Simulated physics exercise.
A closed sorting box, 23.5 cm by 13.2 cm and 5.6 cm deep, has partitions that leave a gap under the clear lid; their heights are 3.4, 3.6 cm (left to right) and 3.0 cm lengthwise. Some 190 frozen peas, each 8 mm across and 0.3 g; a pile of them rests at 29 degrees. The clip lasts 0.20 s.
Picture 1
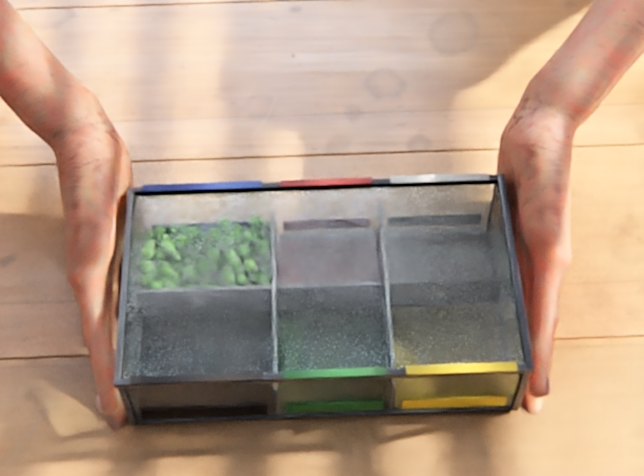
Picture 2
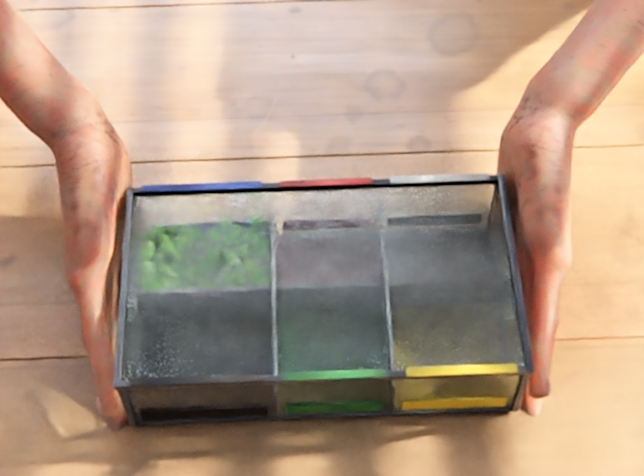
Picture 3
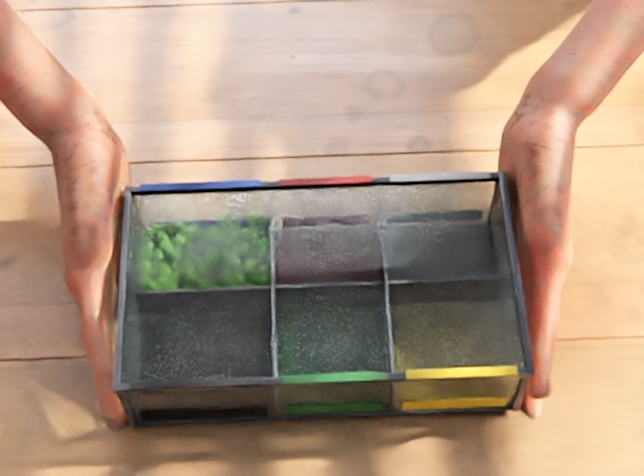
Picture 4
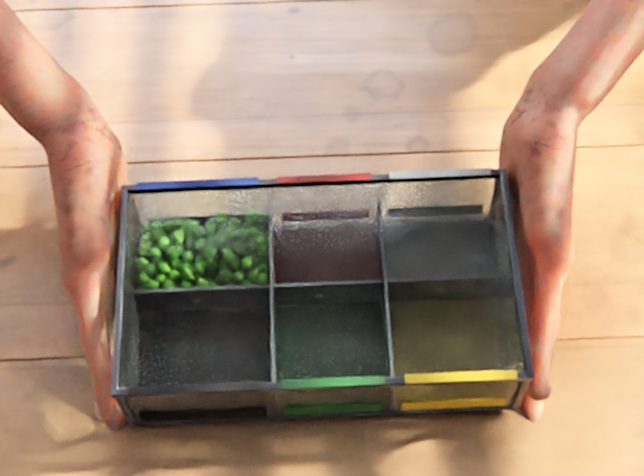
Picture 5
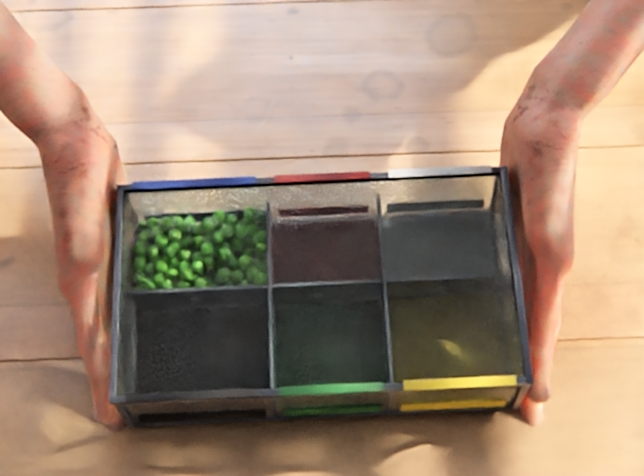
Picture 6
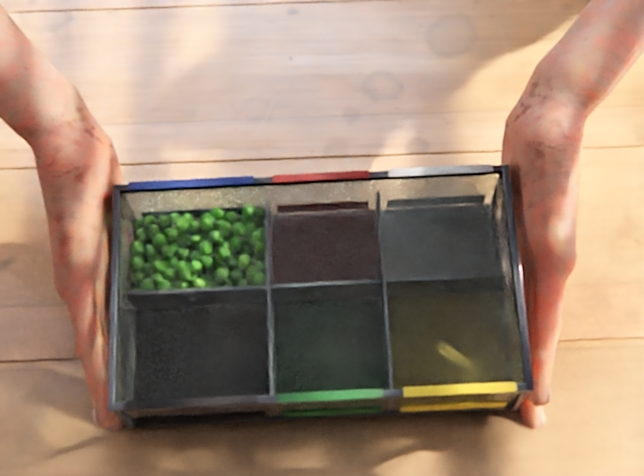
Two hands slowly tilting a clear-lidded, six-section box on a wooden surface, the green peas staying in the upper left compartment.
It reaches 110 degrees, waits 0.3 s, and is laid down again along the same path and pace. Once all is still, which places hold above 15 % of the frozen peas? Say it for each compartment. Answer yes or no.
Red compartment: No; blue compartment: No; green compartment: No; yellow compartment: No; white compartment: No; black compartment: Yes.
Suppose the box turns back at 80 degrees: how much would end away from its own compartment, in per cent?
About 40 per cent.
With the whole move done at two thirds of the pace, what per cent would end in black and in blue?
Then: Black 100; blue 0.
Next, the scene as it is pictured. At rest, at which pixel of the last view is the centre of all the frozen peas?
Around (197, 379).
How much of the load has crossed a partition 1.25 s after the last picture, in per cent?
Some 95 per cent.
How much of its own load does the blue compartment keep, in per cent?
About 0 per cent.
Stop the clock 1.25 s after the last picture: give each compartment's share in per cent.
Red 0, blue 5, green 5, yellow 0, white 0, black 90.
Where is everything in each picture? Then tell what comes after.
Box tilt 0 degrees, front corners at (121, 380) and (526, 365); blue 100 %, in the first picture.
Box tilt 1 degrees, front corners at (121, 382) and (526, 367), in the second picture.
Box tilt 2 degrees, front corners at (120, 385) and (526, 369), in the third picture.
Box tilt 5 degrees, front corners at (119, 390) and (526, 373), lowest corner left front, in the fourth picture.
Box tilt 9 degrees, front corners at (117, 397) and (525, 378), lowest corner left front, in the fifth picture.
Box tilt 13 degrees, front corners at (115, 404) and (525, 384), lowest corner left front; blue 100 %, in the sixth picture.
Then, 1.25 s after the last picture, tilt 110 degrees; blue 5 %, green 5 %, black 90 %.
Then, 2.08 s after the last picture, tilt 57 degrees; green 5 %, black 95 %.
Then, 2.92 s after the last picture, tilt 0 degrees; green 5 %, black 95 %.
In the end, red 0 %, blue 0 %, green 5 %, yellow 0 %, white 0 %, black 95 %.
